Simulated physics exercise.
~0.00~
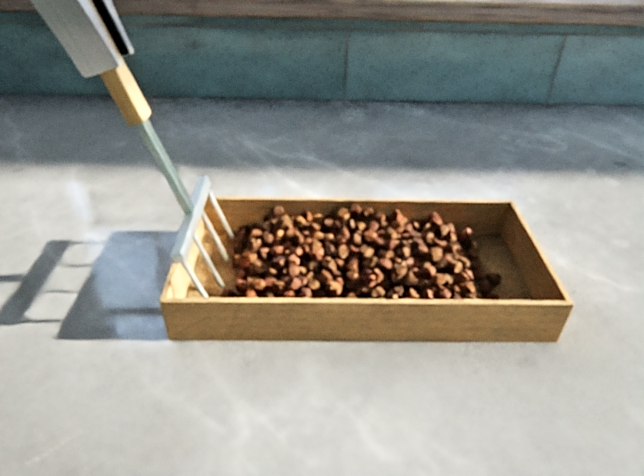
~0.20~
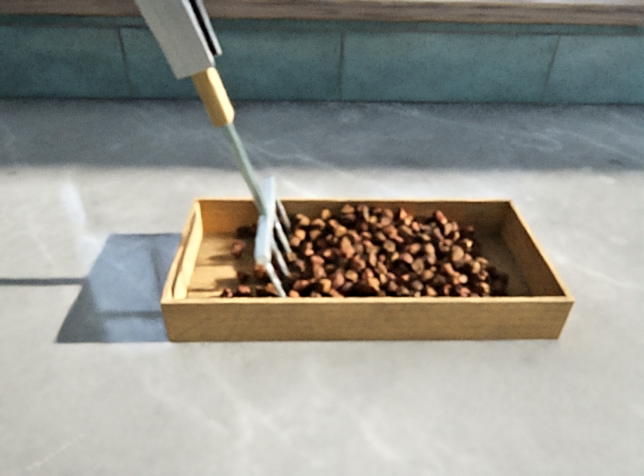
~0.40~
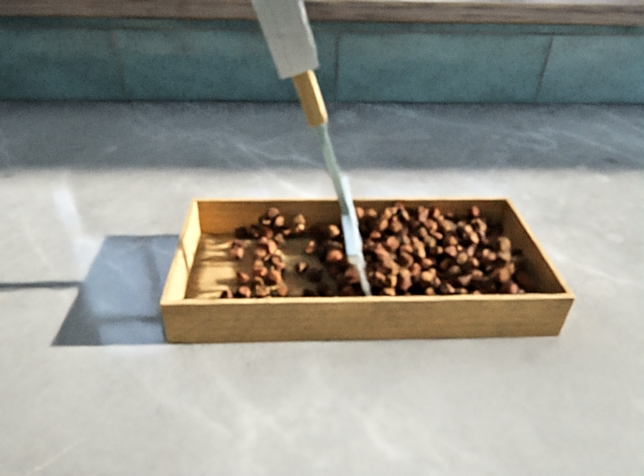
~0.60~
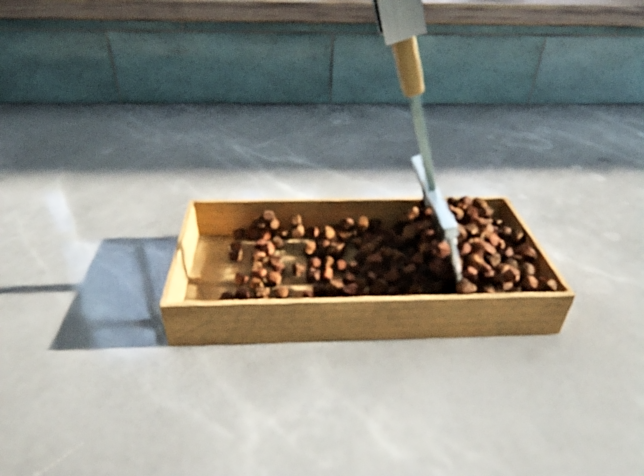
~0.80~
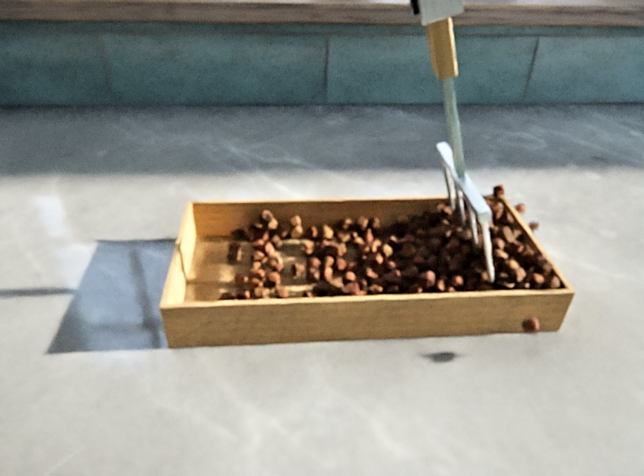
To begin with, a gripper holds a small pale rake by its wooden handle at the left end of a shallow wooden tray heaped with small brown pellets, on a sunlit grey surface. The rake moves right into the pile, pushing pellets ahead of it while some slip through and trail behind. It keeps going past the middle, and the load banks up against the right end. Finally the rake rises slightly near that end as a few pellets spill over the edge, one dropping in front of the tray, while nearly all remain inside.
